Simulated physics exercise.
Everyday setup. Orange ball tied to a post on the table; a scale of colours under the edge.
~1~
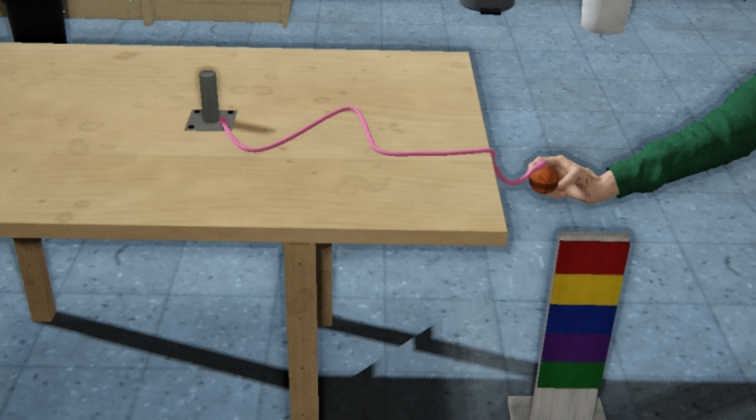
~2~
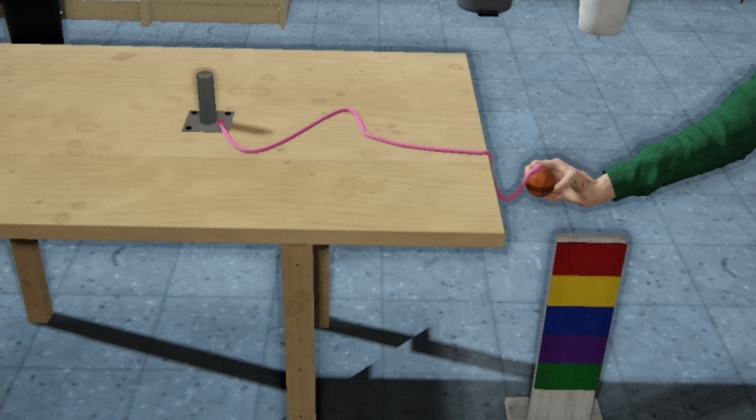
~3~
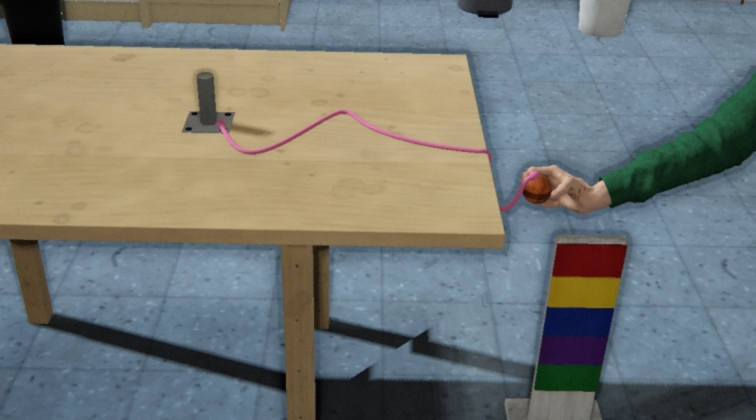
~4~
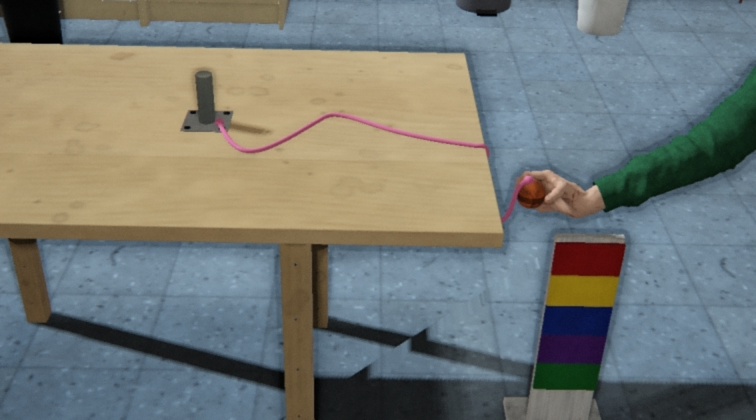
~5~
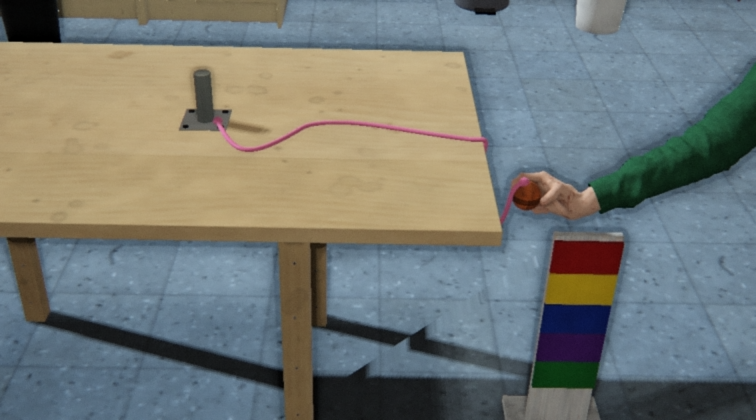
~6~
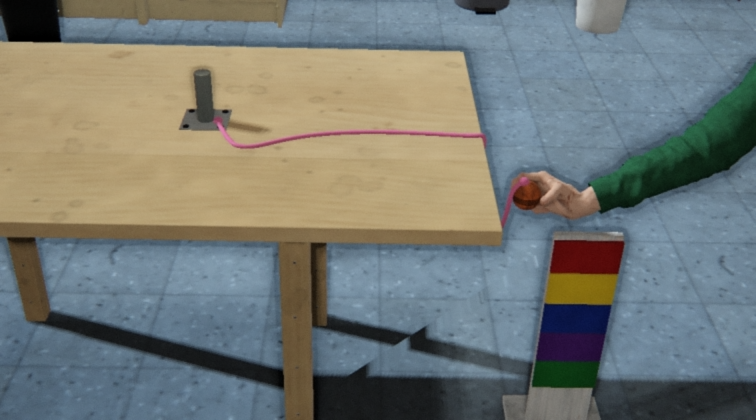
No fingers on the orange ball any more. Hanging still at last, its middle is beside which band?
Its middle is beside purple.
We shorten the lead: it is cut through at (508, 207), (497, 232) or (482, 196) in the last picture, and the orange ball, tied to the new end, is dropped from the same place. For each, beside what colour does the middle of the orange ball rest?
First try: Blue; second try: Yellow; third try: Red.
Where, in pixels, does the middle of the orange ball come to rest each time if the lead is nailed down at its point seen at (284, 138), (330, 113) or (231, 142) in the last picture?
Going through the tries, I'd expect close to (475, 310), (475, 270) and lastly (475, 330).
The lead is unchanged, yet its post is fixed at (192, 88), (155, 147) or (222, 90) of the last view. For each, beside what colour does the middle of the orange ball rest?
Blue; blue; purple.
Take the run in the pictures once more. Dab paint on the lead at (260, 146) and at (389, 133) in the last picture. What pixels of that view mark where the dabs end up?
Point one: (301, 121); point two: (429, 123).
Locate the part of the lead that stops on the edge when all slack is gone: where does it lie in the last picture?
It's the point at about (441, 135).
A little later, ball near (491, 321); level with blue.
Next, ball near (438, 303); level with purple.
Later still, ball near (474, 321); level with purple.
When it is over, ball near (459, 316); level with purple. Its centre hangs level with the purple band.
